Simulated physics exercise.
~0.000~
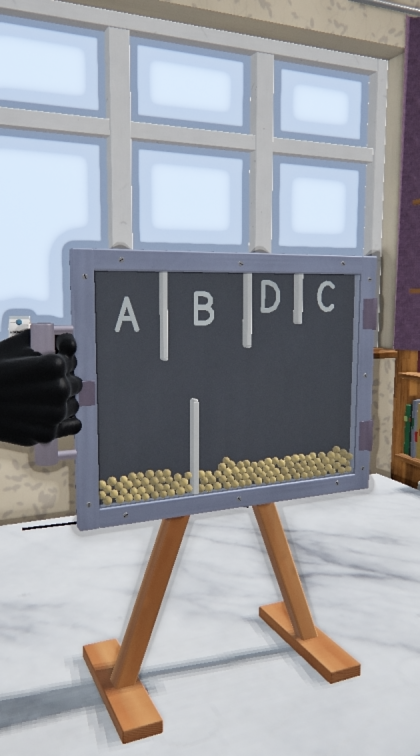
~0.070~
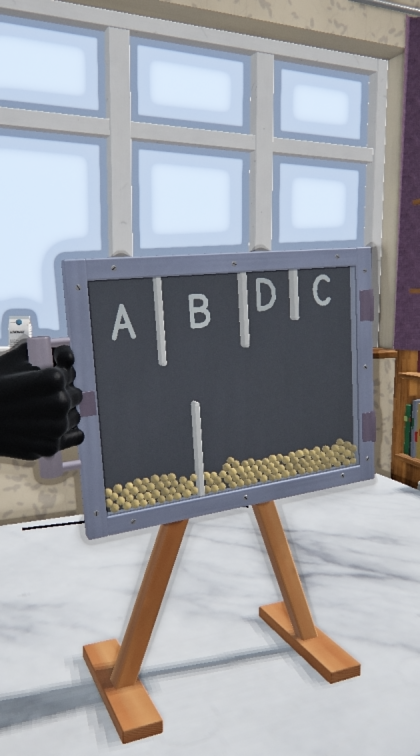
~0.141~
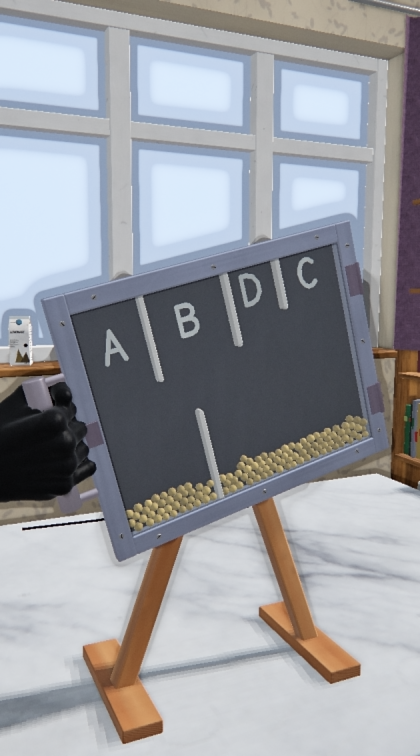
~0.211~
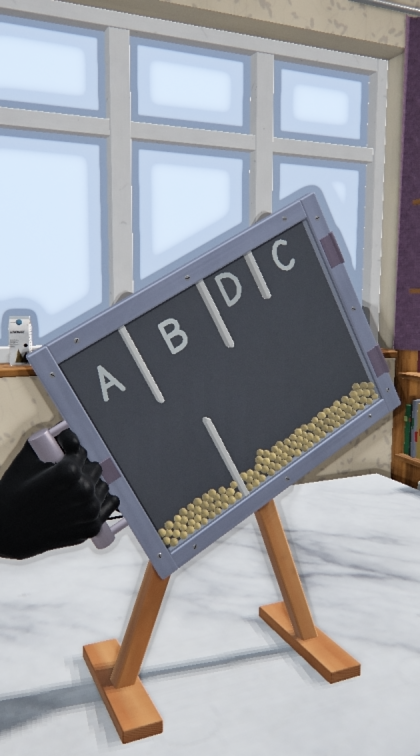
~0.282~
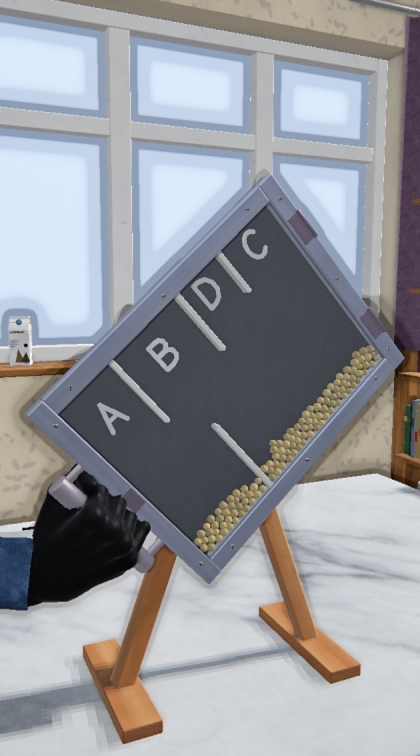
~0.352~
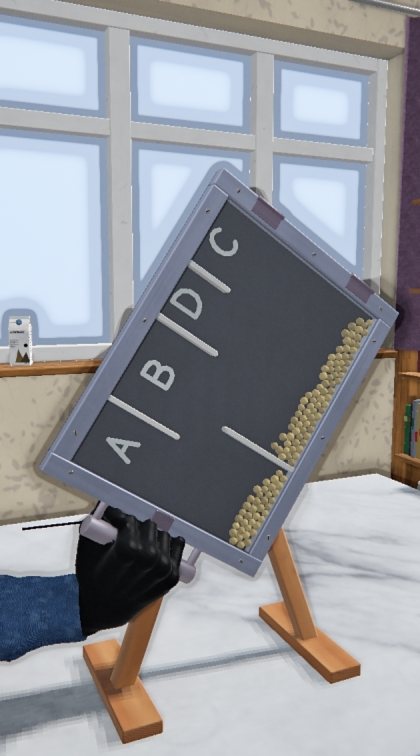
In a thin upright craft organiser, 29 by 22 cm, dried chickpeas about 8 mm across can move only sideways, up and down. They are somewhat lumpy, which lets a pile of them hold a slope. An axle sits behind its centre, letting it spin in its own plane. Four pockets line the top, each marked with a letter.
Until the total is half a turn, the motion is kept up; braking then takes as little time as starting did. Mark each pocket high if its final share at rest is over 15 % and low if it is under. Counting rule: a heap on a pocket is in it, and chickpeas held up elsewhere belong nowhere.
Pocket A: High; pocket B: High; pocket C: Low; pocket D: Low.
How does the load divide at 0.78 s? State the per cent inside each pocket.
Pocket A: 5; pocket B: 20; pocket C: 0; pocket D: 0.
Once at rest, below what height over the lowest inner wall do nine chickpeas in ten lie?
About 5 cm up.
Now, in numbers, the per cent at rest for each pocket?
Result: Pocket A gets 35, pocket B gets 65, pocket C gets 0, pocket D gets 0.
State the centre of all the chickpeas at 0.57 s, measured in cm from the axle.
The middle sits some 9 centimetres right and 2 centimetres below the axle.
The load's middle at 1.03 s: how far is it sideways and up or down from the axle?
It sits about 6 cm right and about 8 cm below the axle.
By 0.57 s it has turned 101°, the chickpeas' middle is 9 cm right of and 2 cm below the axle; inside pockets, nothing yet.
By 1.03 s it has turned 180°, the chickpeas' middle is 6 cm right of and 8 cm below the axle; inside pockets, A 35 %, B 65 %.
In the end, by 1.5 s, A 35 %, B 65 %, C 0 %, D 0 %.
